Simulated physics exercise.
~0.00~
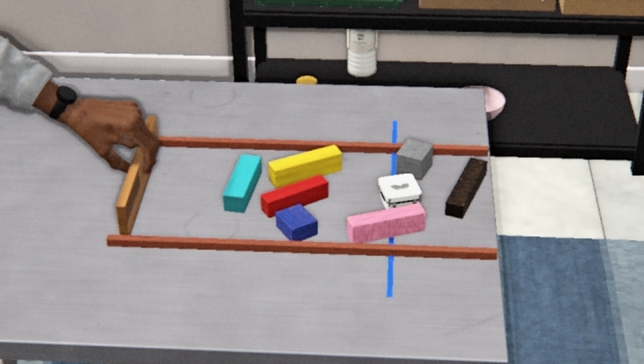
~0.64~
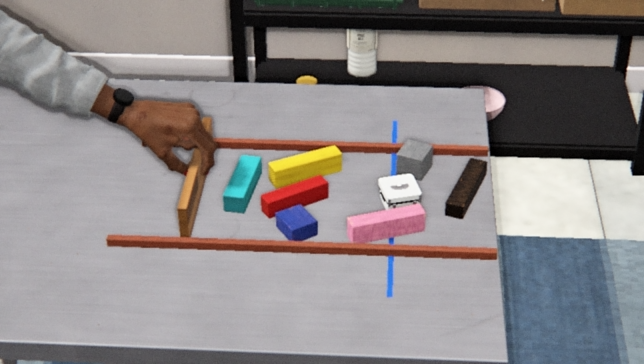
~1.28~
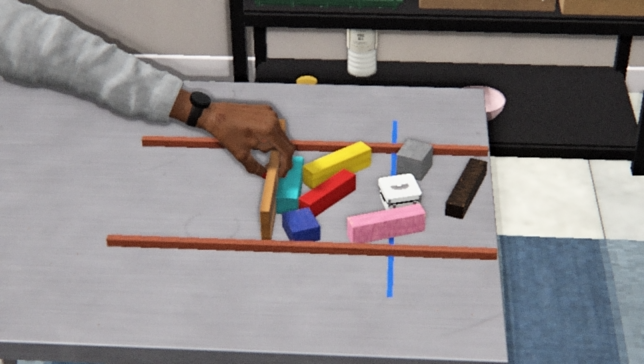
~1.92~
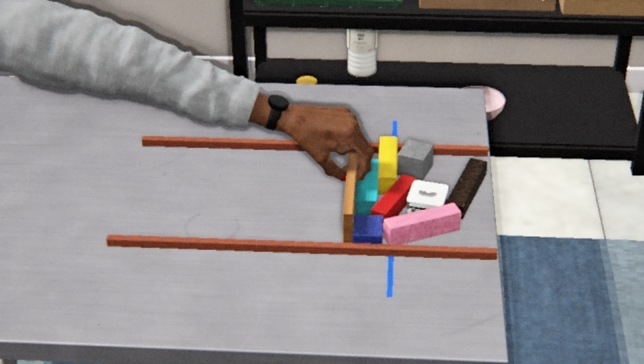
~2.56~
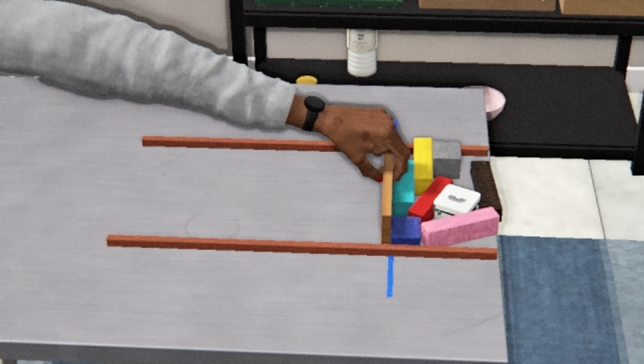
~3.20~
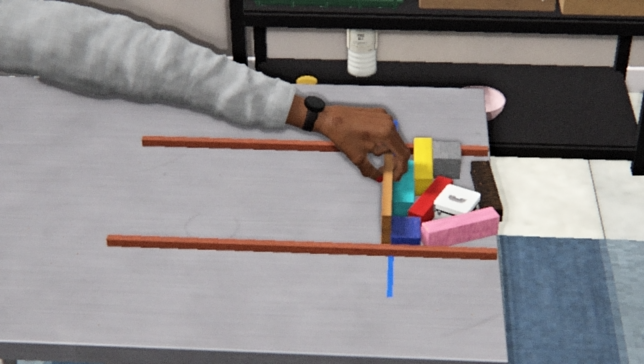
At the start, a hand holds an upright wooden board at the left end of two reddish rails on a grey table, with coloured blocks scattered between them and a blue tape line farther right. The hand slides the board right, first reaching the turquoise stick, then pressing it toward the red and yellow ones. As the push continues, the blue block, white case, and pink bar are swept along too, bunching up with the grey block and dark bar. The board stops at the tape, the pieces crowded near the table's right edge, and none has fallen off.
